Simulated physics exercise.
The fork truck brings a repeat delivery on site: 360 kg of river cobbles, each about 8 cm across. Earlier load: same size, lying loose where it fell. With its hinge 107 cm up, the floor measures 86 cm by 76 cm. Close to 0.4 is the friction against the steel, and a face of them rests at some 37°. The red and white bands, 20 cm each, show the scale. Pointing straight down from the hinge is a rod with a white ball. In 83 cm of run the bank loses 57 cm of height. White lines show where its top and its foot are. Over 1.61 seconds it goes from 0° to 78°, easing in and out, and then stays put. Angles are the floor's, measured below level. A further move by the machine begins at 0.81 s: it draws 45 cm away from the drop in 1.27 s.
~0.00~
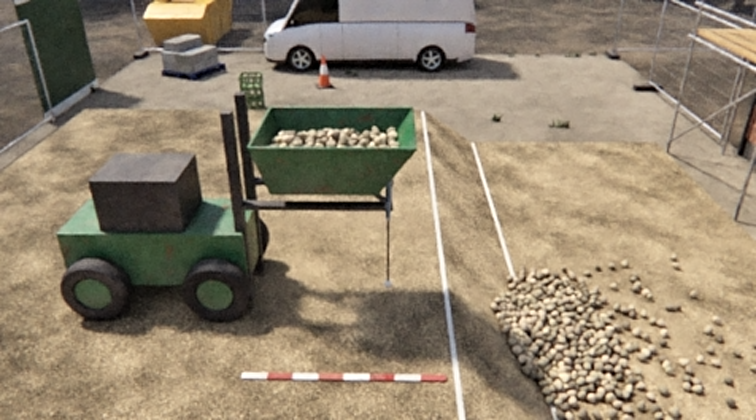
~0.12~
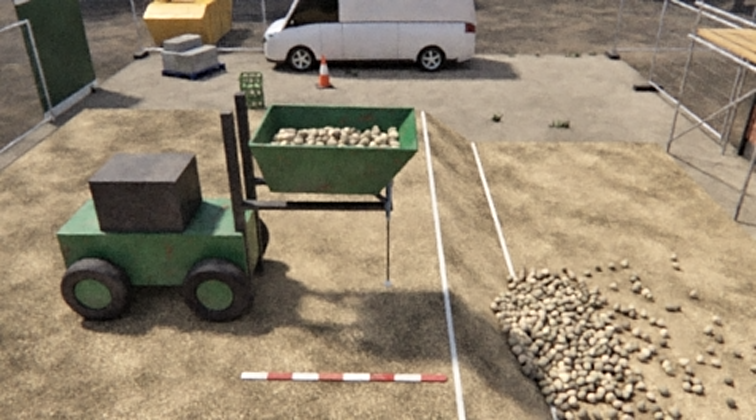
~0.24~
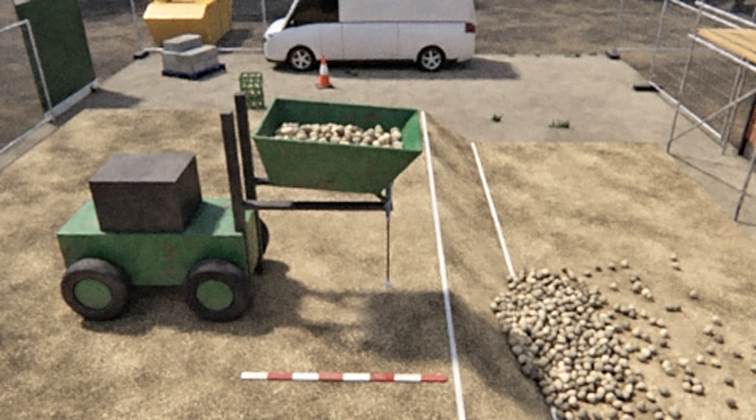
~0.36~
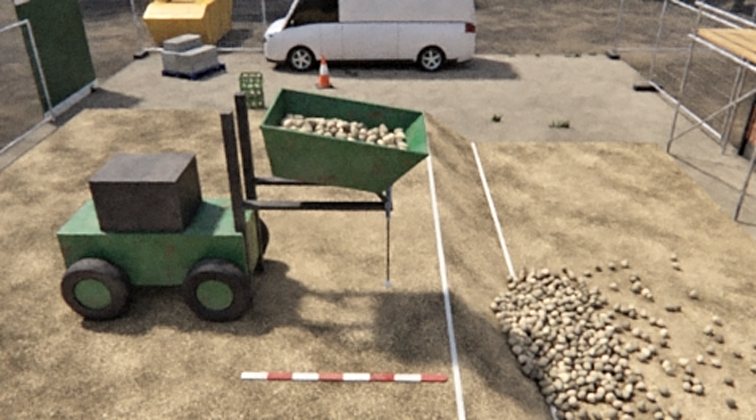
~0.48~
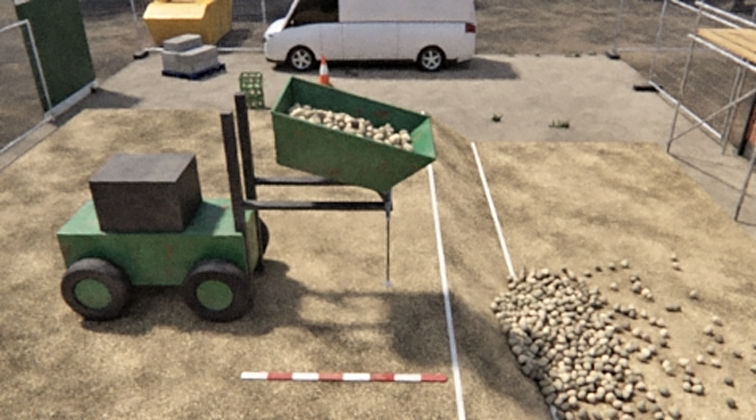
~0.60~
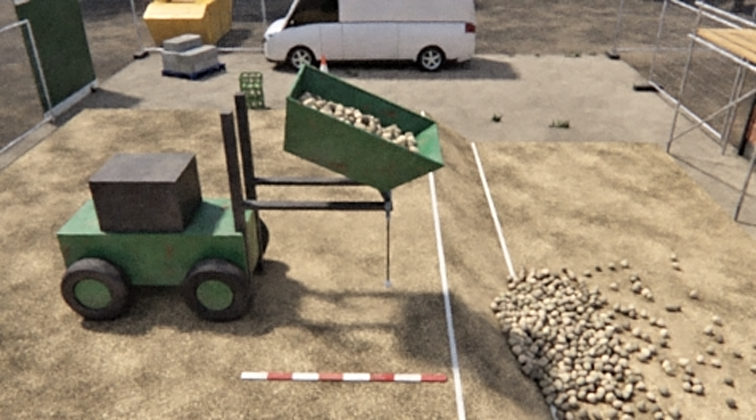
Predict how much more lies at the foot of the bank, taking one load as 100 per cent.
Some 39 per cent is added.
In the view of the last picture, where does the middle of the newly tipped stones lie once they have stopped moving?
Around (517, 319).
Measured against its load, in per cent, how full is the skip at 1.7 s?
That works out to about 40 %.
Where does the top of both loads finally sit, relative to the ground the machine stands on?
Roughly 10 cm higher than the ground.
After 1.2 s the floor is at 66°; in per cent of one load, 100 in the skip, 17 on the top or the slope, 83 at the foot of the bank; the foremost stones are at (726, 325).
After 1.7 s the floor is at 78°; in per cent of one load, 40 in the skip, 76 on the top or the slope, 83 at the foot of the bank; the foremost stones are at (726, 325).
After 2.5 s the floor is at 78°; in per cent of one load, 5 in the skip, 81 on the top or the slope, 113 at the foot of the bank; the foremost stones are at (726, 325).
After 5.0 s the floor is at 78°; in per cent of one load, 0 in the skip, 77 on the top or the slope, 122 at the foot of the bank; the foremost stones are at (726, 325). Net gain at the foot of the bank, 39.
